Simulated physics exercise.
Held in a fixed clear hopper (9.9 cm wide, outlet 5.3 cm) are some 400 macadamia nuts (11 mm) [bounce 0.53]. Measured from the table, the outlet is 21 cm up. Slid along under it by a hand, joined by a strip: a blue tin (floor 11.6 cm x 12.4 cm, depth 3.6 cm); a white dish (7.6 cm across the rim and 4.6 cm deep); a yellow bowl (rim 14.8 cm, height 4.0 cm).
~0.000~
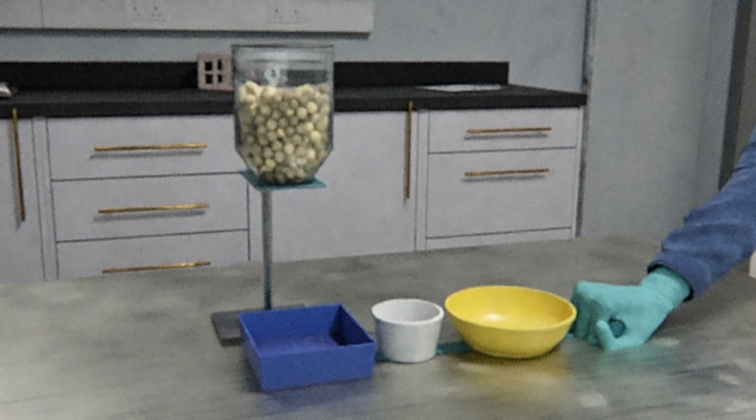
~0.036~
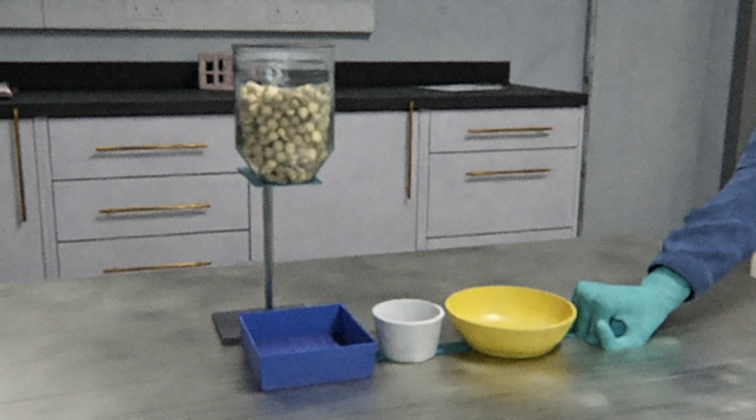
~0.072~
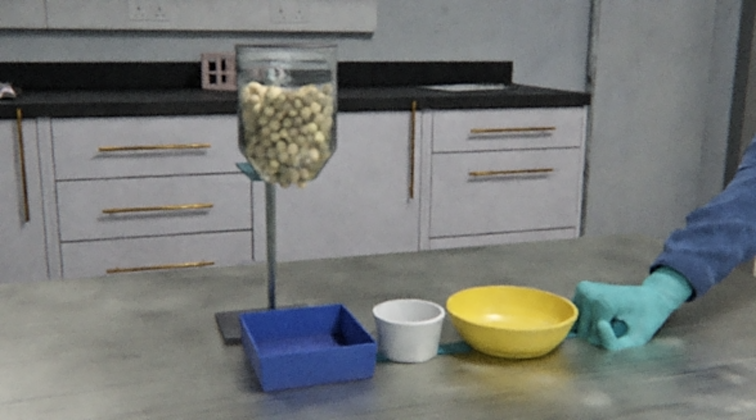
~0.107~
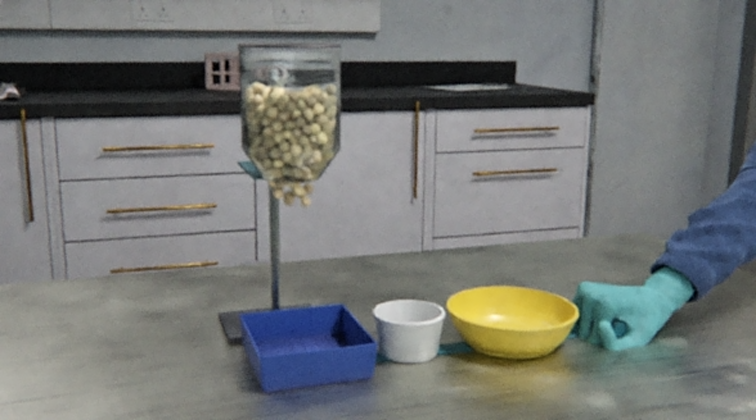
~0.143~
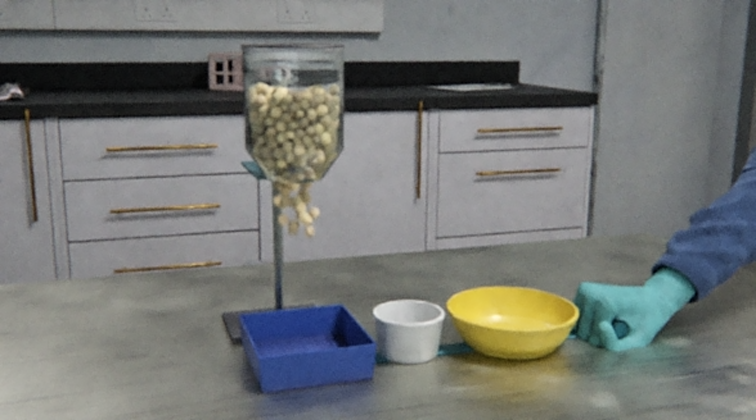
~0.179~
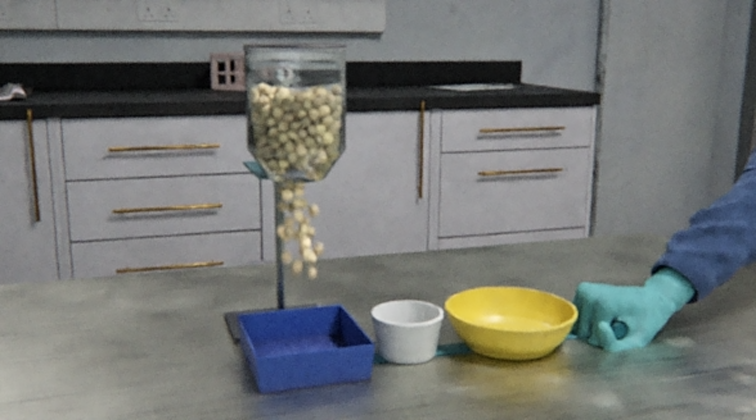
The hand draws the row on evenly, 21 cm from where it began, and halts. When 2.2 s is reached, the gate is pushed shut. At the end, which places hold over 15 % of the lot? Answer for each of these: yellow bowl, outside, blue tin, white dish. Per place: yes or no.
Yellow bowl - answer no; outside everything - answer yes; blue tin - answer yes; white dish - answer yes.
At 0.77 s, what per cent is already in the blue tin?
Close to 35 in a hundred by then.
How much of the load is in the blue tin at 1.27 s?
I'd put it at around 40 per cent.
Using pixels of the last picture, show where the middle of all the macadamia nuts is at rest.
Their centre ends up around (220, 365) in the last view.
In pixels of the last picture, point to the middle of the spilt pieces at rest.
Resting centre: Near (286, 349) px.
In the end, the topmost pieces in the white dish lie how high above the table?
6.0 cm, give or take.
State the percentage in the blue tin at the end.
I'd put it close to 40 per cent.
Then, at 0.77 s, hopper 45 %, blue tin 35 %, outside 5 %, in the air 15 %; middle of all pieces on or above the table near (279, 254).
After 1.27 s, white dish 25 %, hopper 10 %, blue tin 40 %, outside 15 %, in the air 10 %; middle of all pieces on or above the table near (251, 327).
After 1.72 s, white dish 30 %, blue tin 40 %, outside 25 %; middle of all pieces on or above the table near (215, 358).
After 2.16 s, white dish 30 %, blue tin 40 %, outside 25 %; middle of all pieces on or above the table near (211, 359).
In the end, at 2.8 s, white dish 30 %, yellow bowl 5 %, hopper 0 %, blue tin 40 %, outside 25 %.
